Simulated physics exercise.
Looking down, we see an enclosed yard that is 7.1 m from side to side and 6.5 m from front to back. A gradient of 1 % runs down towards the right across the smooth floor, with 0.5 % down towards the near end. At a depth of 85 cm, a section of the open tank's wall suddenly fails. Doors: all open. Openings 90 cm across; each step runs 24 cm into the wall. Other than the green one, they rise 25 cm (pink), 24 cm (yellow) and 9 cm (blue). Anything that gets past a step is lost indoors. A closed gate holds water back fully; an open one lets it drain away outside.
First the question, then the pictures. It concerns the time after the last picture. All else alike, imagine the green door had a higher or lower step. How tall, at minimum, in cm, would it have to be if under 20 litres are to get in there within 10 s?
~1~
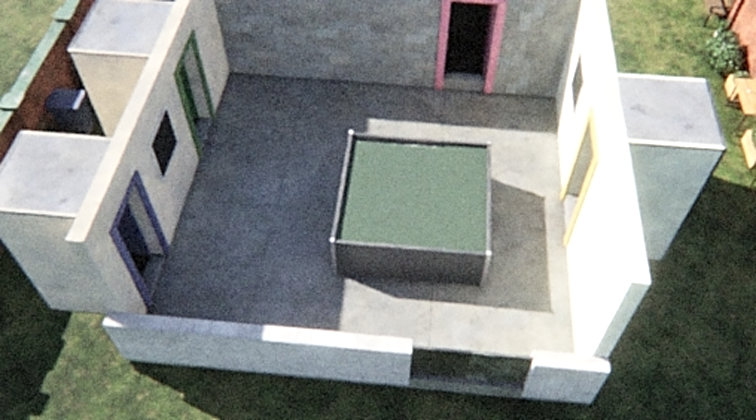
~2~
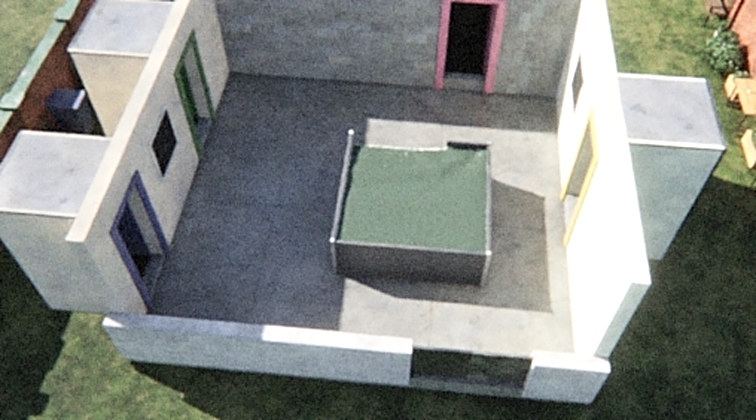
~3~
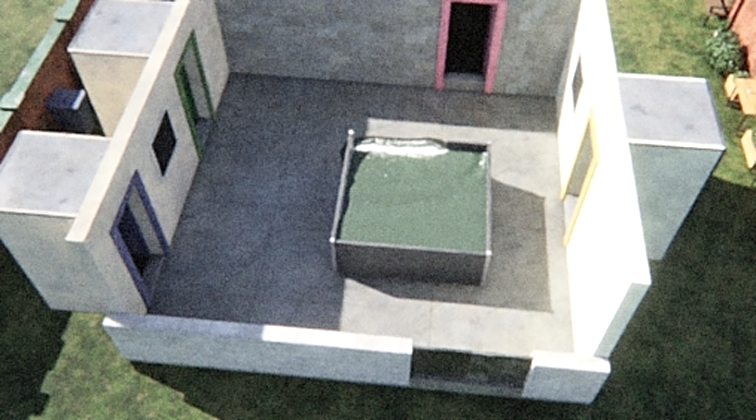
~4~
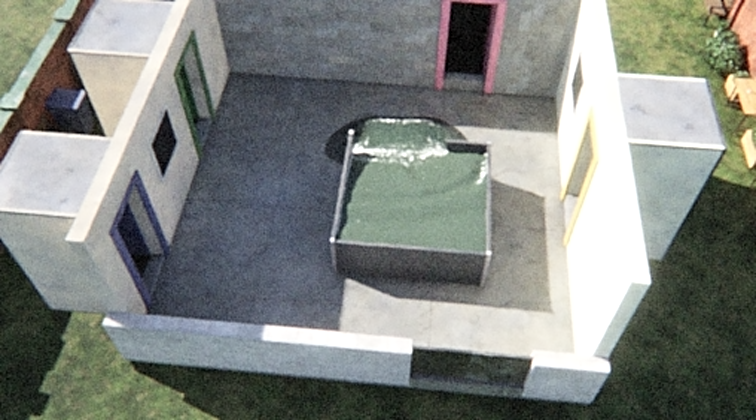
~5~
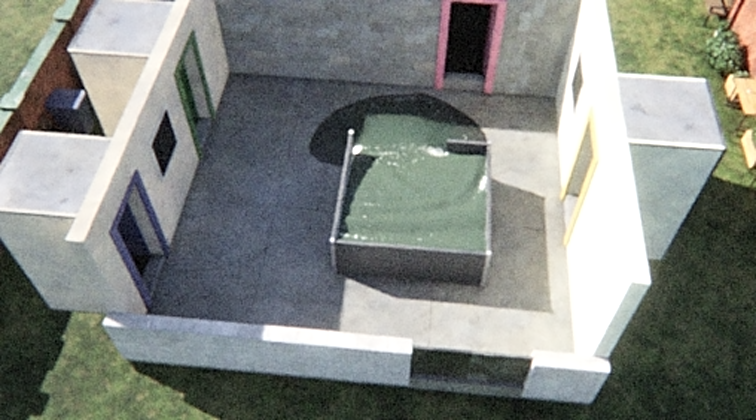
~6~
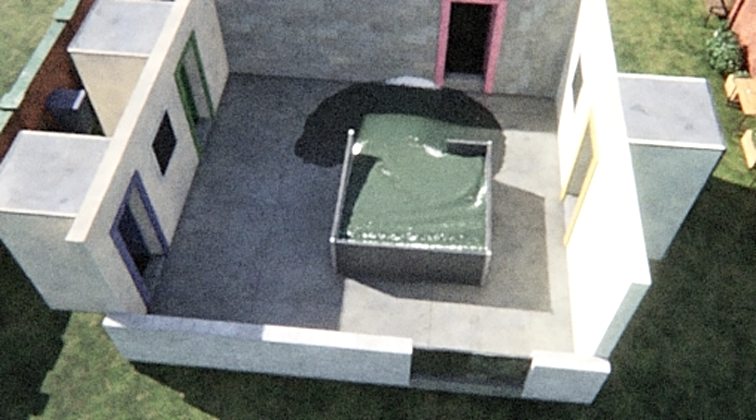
It would need to be about 15 cm tall.
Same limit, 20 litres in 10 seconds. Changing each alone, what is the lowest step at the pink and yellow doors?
About 33 cm at pink and 5.5 cm at yellow.
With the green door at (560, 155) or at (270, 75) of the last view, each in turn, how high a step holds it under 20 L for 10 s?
In turn: About 18 cm, about 24 cm.
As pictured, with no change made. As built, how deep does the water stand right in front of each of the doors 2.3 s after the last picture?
In cm - green: 19, pink: 28, yellow: 6, blue: 0.
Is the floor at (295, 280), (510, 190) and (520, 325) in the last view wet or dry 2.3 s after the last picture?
First bone-dry, second wet through, third bone-dry.
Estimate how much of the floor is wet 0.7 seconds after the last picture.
25 %.
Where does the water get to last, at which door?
That would be the blue door.
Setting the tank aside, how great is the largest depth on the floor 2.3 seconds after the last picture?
Roughly 46 cm.
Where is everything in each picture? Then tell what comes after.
Still water, 85 cm deep, in the open tank at (415, 192); the green door at (196, 101) is dry, in the first frame.
The front is at a hidden place, 0.4 m from the gap on the far side; 0.5 m2 of floor is wet, 85 cm left at the back, in the second frame.
Water pours out on the far side and has run 0.8 m, to a hidden place; about 15 cm deep outside, 85 cm at the back, in the third frame.
The front is at (424, 119), 1.5 m from the gap on the far side; 3.2 m2 of floor is wet, 85 cm left at the back, in the fourth frame.
The gap is on the far side, the front 2.1 m out at (418, 96); the back of the open tank holds 82 cm, in the fifth frame.
The front is at (452, 89), 2.4 m from the gap on the far side; 7.9 m2 of floor is wet, 73 cm left at the back; 2.0 m in a straight line remain to the green door at (196, 101), in the sixth frame.
Then, 0.7 s after the last picture water covers 25 % of the floor, deepest (55 cm) near (394, 85); it has not reached the green door.
Then, 2.3 s after the last picture water covers 45 % of the floor, deepest (46 cm) near (238, 73); 19 cm at the green door, 0 litres in over its 13 cm step.
Then, 9.3 s after the last picture water covers 100 % of the floor, deepest (27 cm) near (574, 380); 6 cm at the green door, 35 litres in over its 13 cm step.
At the green door as built, the water peaked near 21 cm, 2.7 s after the last picture.
With a step of 13 cm, 35 litres would have come in within the 10 s; with 17.5 cm, 11 litres. So under 20 litres takes about 15 cm.
